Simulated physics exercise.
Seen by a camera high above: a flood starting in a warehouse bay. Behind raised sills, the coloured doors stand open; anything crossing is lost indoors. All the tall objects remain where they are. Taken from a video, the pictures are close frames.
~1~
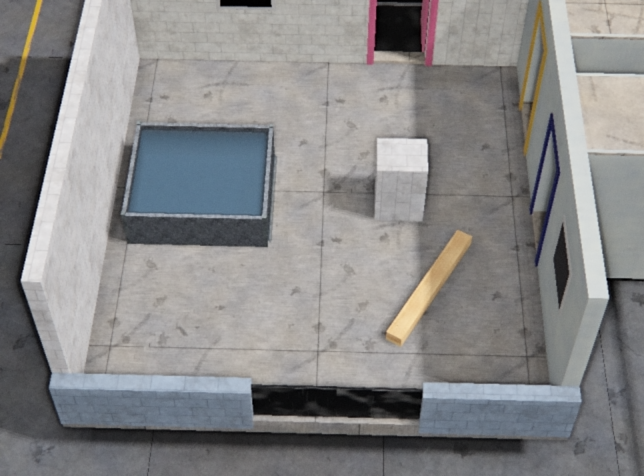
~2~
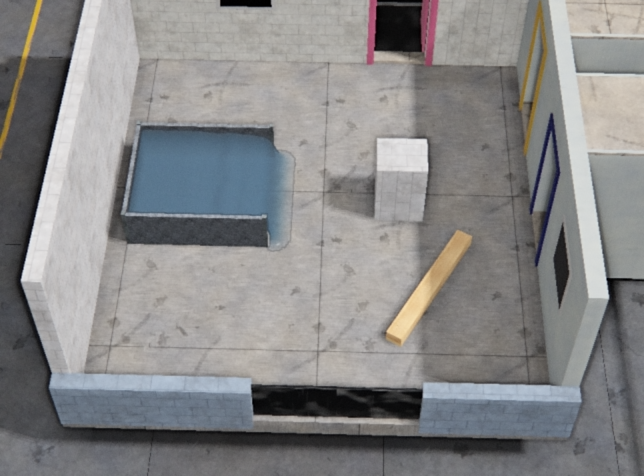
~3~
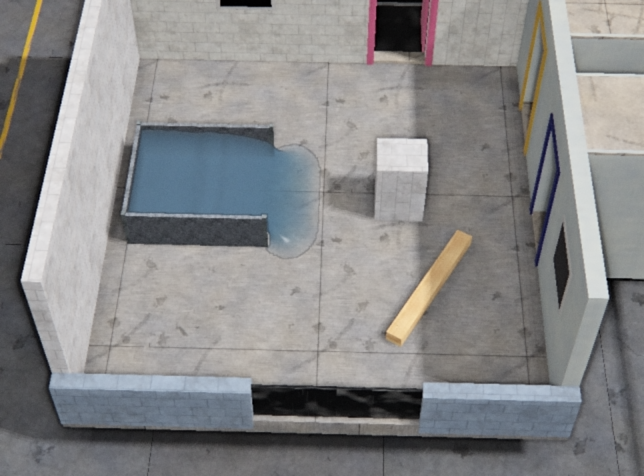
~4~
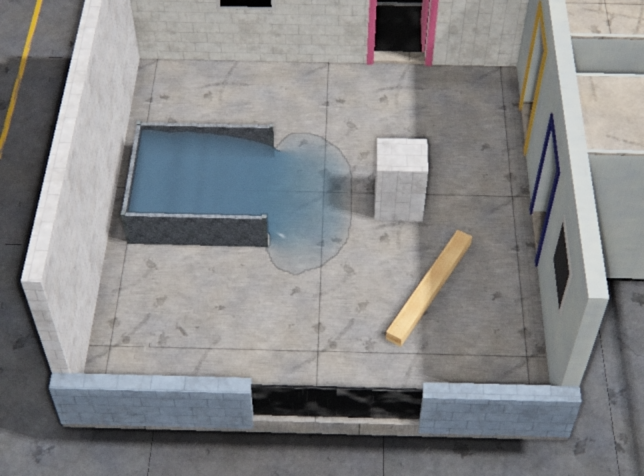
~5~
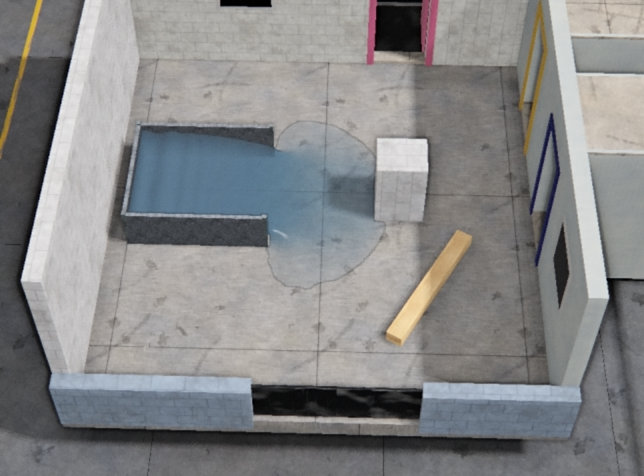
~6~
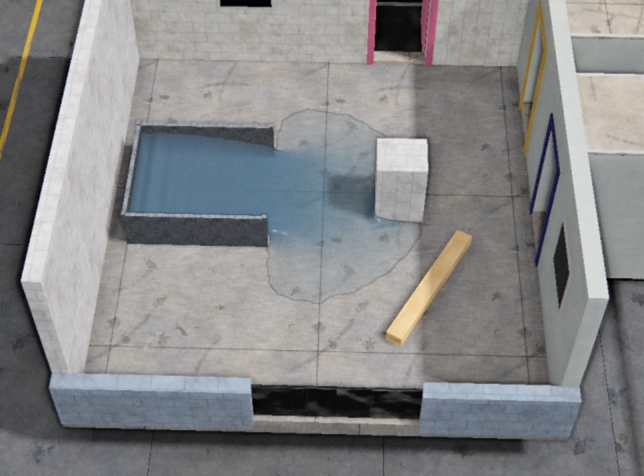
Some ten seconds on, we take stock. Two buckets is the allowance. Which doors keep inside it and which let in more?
My prediction: The yellow door does not surpass two buckets. The pink door surpasses two buckets. The blue door does not surpass two buckets.
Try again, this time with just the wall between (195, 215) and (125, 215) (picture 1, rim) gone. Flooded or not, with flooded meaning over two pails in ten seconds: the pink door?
The pink one stays within it.
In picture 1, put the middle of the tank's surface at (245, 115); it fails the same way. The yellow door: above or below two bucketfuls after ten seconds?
The yellow door tops that amount.
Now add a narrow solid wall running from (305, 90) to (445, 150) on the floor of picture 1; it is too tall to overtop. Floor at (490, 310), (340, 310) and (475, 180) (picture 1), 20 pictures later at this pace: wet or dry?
Outcome per location, in sequence: Soaking, soaking, soaking.
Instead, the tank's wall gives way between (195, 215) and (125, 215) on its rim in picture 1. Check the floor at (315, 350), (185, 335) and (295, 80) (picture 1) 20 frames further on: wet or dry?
Point one reached; point two reached; point three not reached.
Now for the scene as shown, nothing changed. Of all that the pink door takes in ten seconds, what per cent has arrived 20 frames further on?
Near 15 %, I'd say.
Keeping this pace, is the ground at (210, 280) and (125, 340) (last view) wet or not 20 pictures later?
Untouched, then untouched.
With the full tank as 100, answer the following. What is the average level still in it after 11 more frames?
Roughly 34 %.
A moment on, water covers 30 % of the floor; the yellow door not reached, the pink door not reached, the blue door wet at the sill, nothing in.
Next, water covers 45 % of the floor; the yellow door wet at the sill, nothing in, the pink door wet at the sill, nothing in, the blue door wet at the sill, nothing in.
Then, water covers 50 % of the floor; the yellow door wet at the sill, nothing in, the pink door under two buckets in, the blue door wet at the sill, nothing in.
Later, water covers 75 % of the floor; the yellow door wet at the sill, nothing in, the pink door over two buckets in, the blue door wet at the sill, nothing in.
In the end, water covers 100 % of the floor; the yellow door wet at the sill, nothing in, the pink door over two buckets in, the blue door wet at the sill, nothing in.
